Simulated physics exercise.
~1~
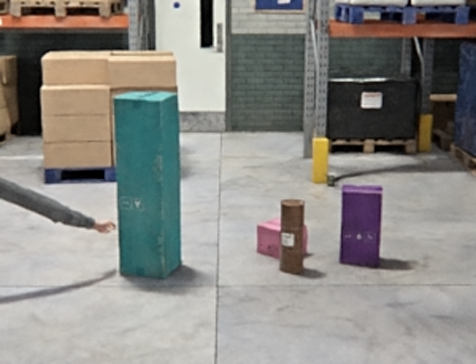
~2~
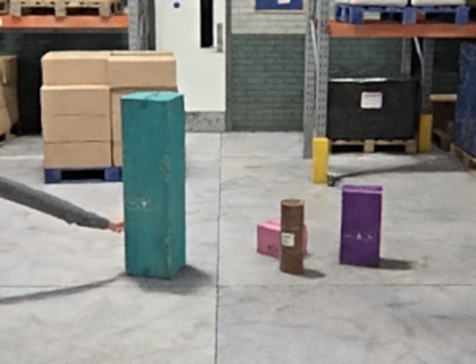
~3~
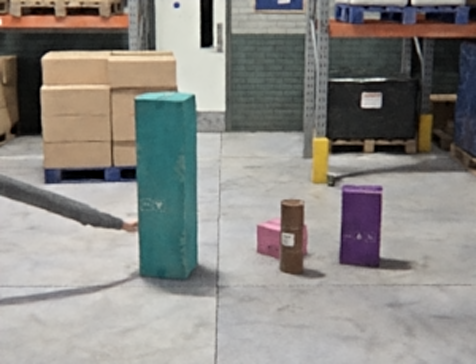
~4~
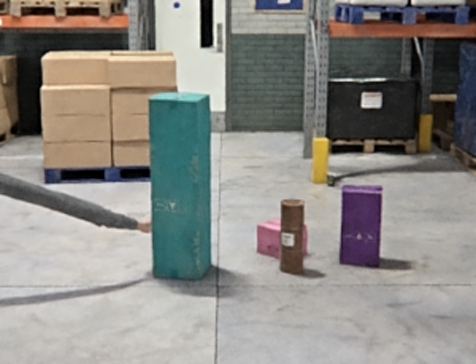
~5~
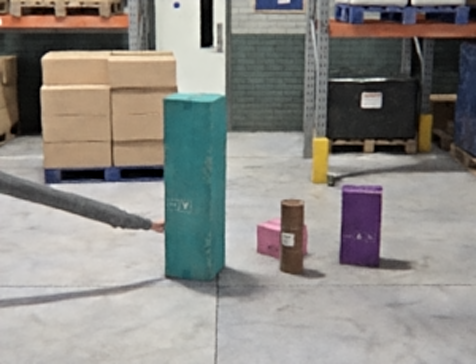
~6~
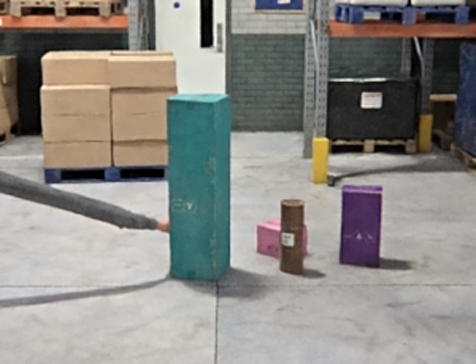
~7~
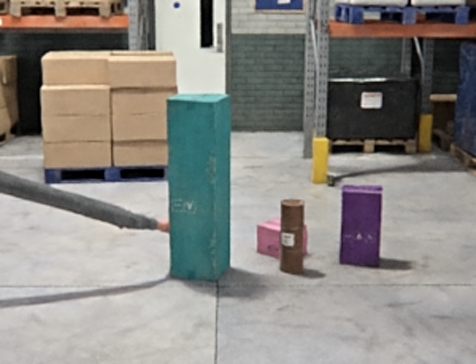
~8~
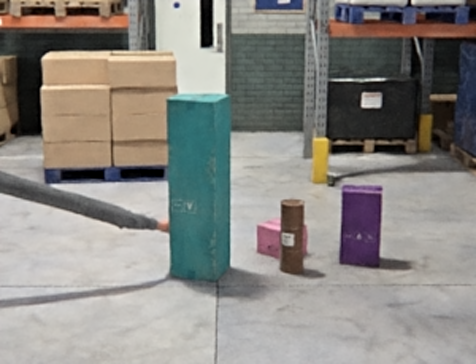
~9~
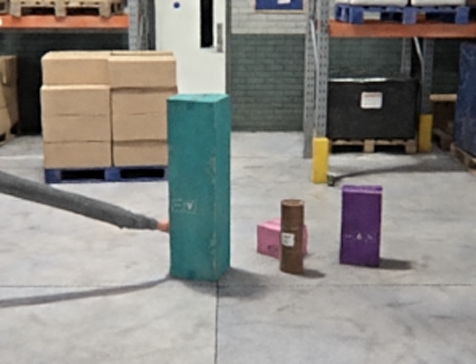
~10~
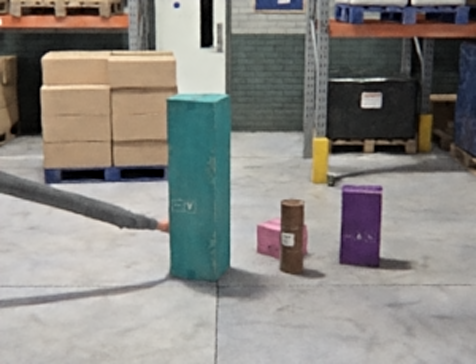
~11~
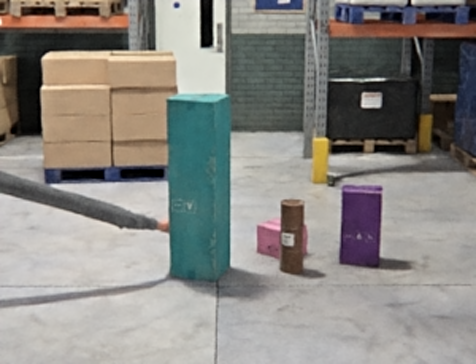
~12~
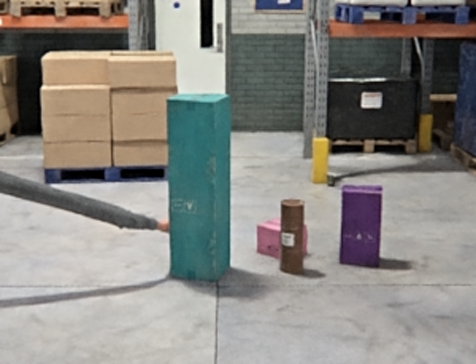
A warehouse floor with pallets, stacked cardboard boxes and racking behind is seen from a fixed, slightly raised viewpoint. A tall turquoise box stands left of centre, while a small pink parcel, a brown canister in front of it and an upright purple box stand to the right. An arm in a grey sleeve reaches in from the left, its hand at the turquoise box. The hand pushes the box steadily to the right, and it slides upright across the floor a short way. The box then stops short of the other things and stays standing, with the hand still beside it and the other three unmoved.
